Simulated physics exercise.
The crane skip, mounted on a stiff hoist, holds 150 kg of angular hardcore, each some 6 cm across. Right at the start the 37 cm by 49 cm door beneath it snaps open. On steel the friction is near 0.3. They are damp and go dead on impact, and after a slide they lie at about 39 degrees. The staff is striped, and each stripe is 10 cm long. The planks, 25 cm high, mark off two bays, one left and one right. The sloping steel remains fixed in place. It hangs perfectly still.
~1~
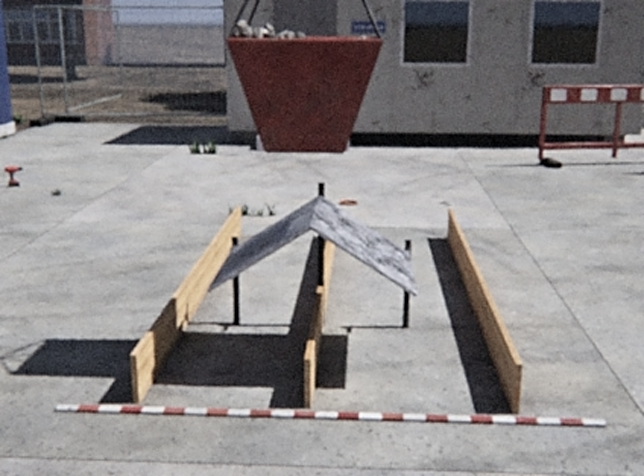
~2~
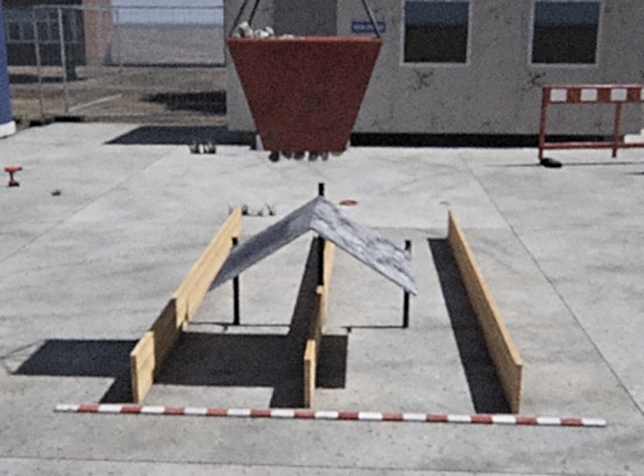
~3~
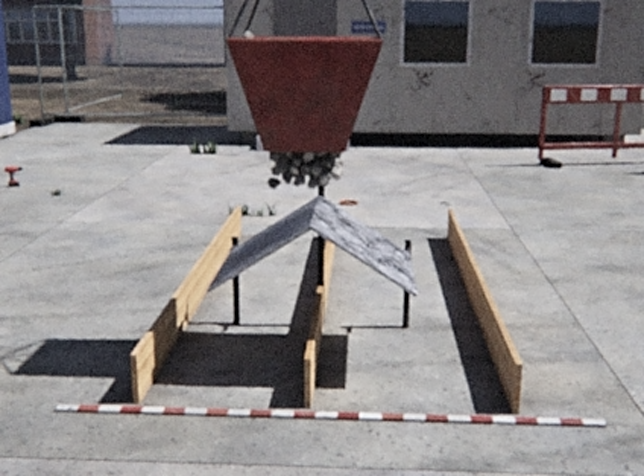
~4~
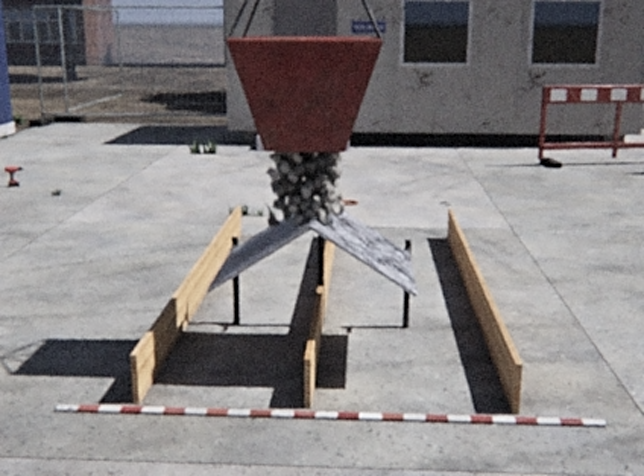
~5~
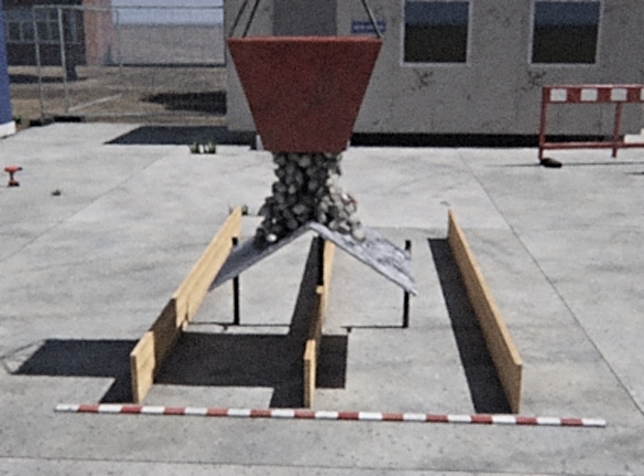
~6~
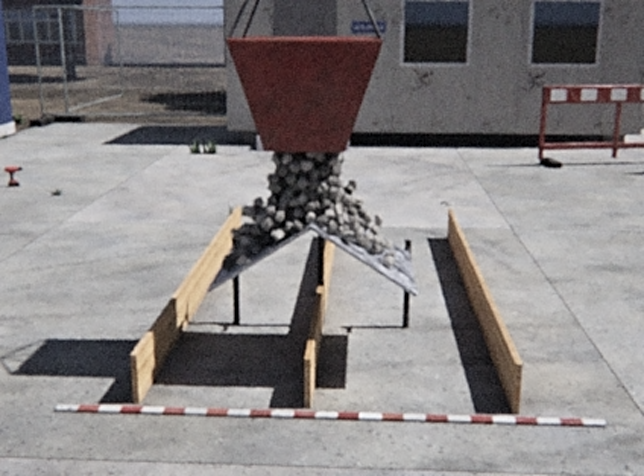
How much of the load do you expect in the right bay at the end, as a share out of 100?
About 39 out of 100 of it.
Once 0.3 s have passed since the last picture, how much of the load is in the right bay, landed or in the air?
Roughly 15 percent by that time.
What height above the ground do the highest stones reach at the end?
They end up some 30 centimetres high.
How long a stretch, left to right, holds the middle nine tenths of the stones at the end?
I'd say close to 210 cm, left to right.
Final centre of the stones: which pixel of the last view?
About (211, 350).
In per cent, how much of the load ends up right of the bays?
I'd say close to 0 per cent.
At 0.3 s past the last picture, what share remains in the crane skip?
About 0 per cent.
Then, 0.3 s after the last picture, 0 % in the crane skip, 54 % on the steel, 2 % falling or lying left of the bays, 27 % falling or lying in the left bay, 17 % falling or lying in the right bay; the stones farthest right are at (489, 357).
Then, 0.7 s after the last picture, 0 % in the crane skip, 6 % on the steel, 13 % falling or lying left of the bays, 45 % falling or lying in the left bay, 37 % falling or lying in the right bay; the stones farthest right are at (489, 348).
Then, 1.3 s after the last picture, 0 % in the crane skip, 14 % falling or lying left of the bays, 47 % falling or lying in the left bay, 39 % falling or lying in the right bay; the stones farthest right are at (489, 346).
Then, 2.2 s after the last picture, 0 % in the crane skip, 14 % falling or lying left of the bays, 47 % falling or lying in the left bay, 39 % falling or lying in the right bay; the stones farthest right are at (490, 349).
Then, 4.1 s after the last picture, 0 % in the crane skip, 14 % left of the bays, 47 % in the left bay, 39 % in the right bay; the stones farthest right are at (490, 349).
